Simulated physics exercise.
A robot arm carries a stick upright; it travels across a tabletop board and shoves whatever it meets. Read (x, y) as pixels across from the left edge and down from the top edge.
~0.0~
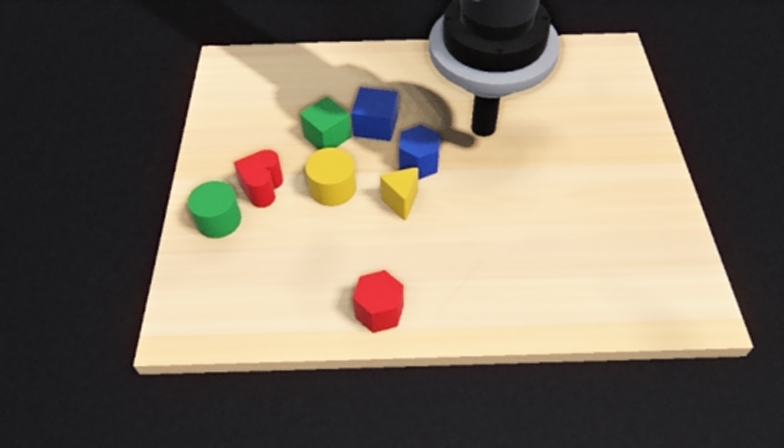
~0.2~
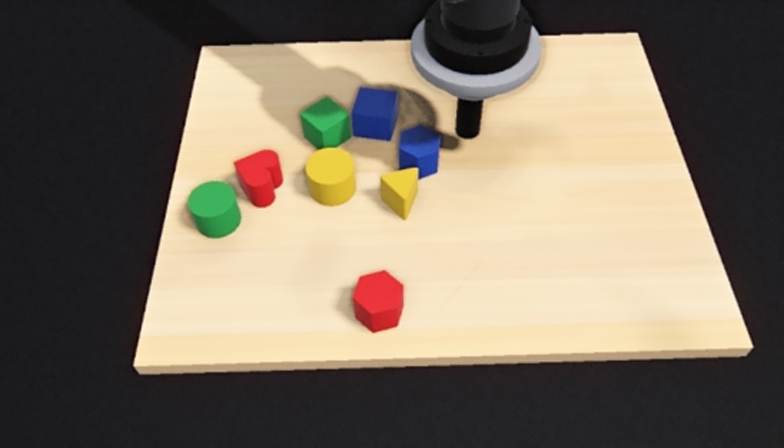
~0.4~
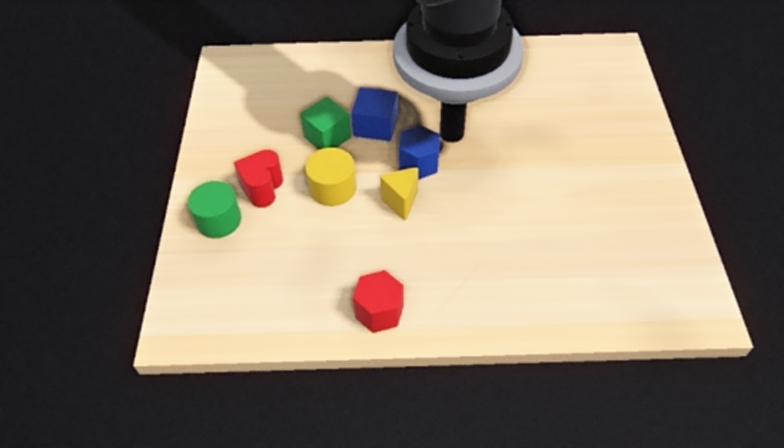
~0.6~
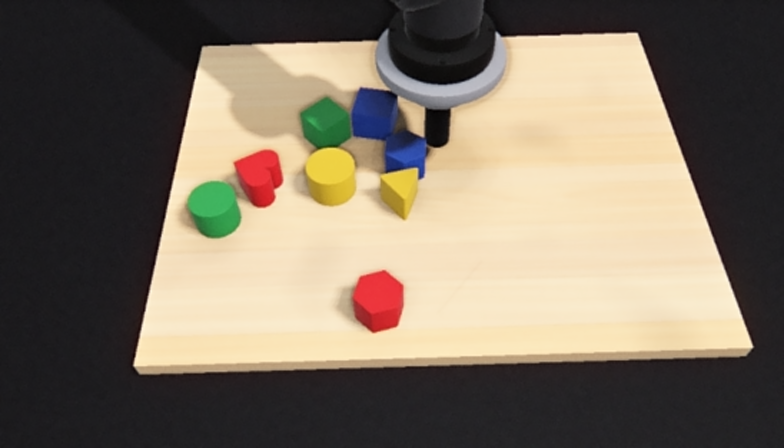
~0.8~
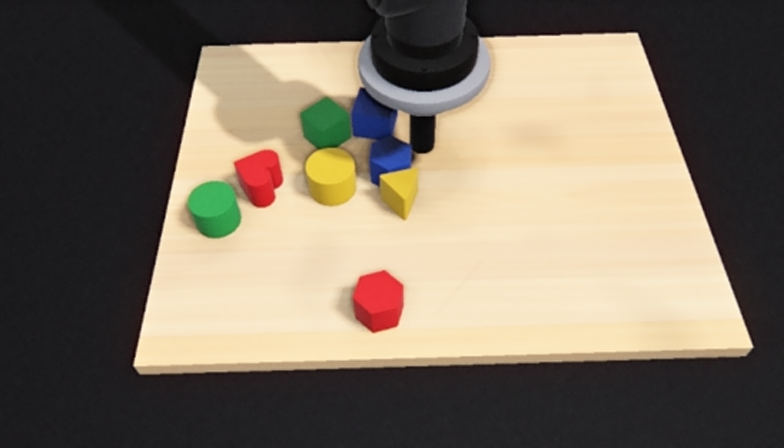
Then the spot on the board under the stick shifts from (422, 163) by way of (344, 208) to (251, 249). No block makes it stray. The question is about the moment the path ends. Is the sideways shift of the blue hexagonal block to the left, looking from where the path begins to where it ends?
Answer: Yes.
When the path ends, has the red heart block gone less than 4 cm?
Yes
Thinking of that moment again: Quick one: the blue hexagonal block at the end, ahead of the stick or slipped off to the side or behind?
The stick keeps it before itself.
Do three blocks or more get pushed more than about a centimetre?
It seems so.
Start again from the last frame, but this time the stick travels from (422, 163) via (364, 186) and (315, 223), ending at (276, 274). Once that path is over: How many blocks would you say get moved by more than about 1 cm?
Two get moved.
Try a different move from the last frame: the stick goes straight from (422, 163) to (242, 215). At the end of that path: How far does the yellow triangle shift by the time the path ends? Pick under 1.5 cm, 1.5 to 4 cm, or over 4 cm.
Less than 1.5 cm.
On the path given first. One third of the way, stick at (370, 177); yellow circular block at (292, 175); blue hexagonal block at (336, 185); yellow triangle at (399, 182), turned 20° anticlockwise.
Two thirds of the way, stick at (311, 206); red heart block at (233, 160), turned 35° clockwise; yellow circular block at (256, 184); blue hexagonal block at (279, 216), turned 30° clockwise; yellow triangle at (399, 182), turned 20° anticlockwise.
At the end, stick at (246, 233); red heart block at (233, 160), turned 35° clockwise; yellow circular block at (256, 184); blue hexagonal block at (216, 249); yellow triangle at (399, 182), turned 20° anticlockwise.
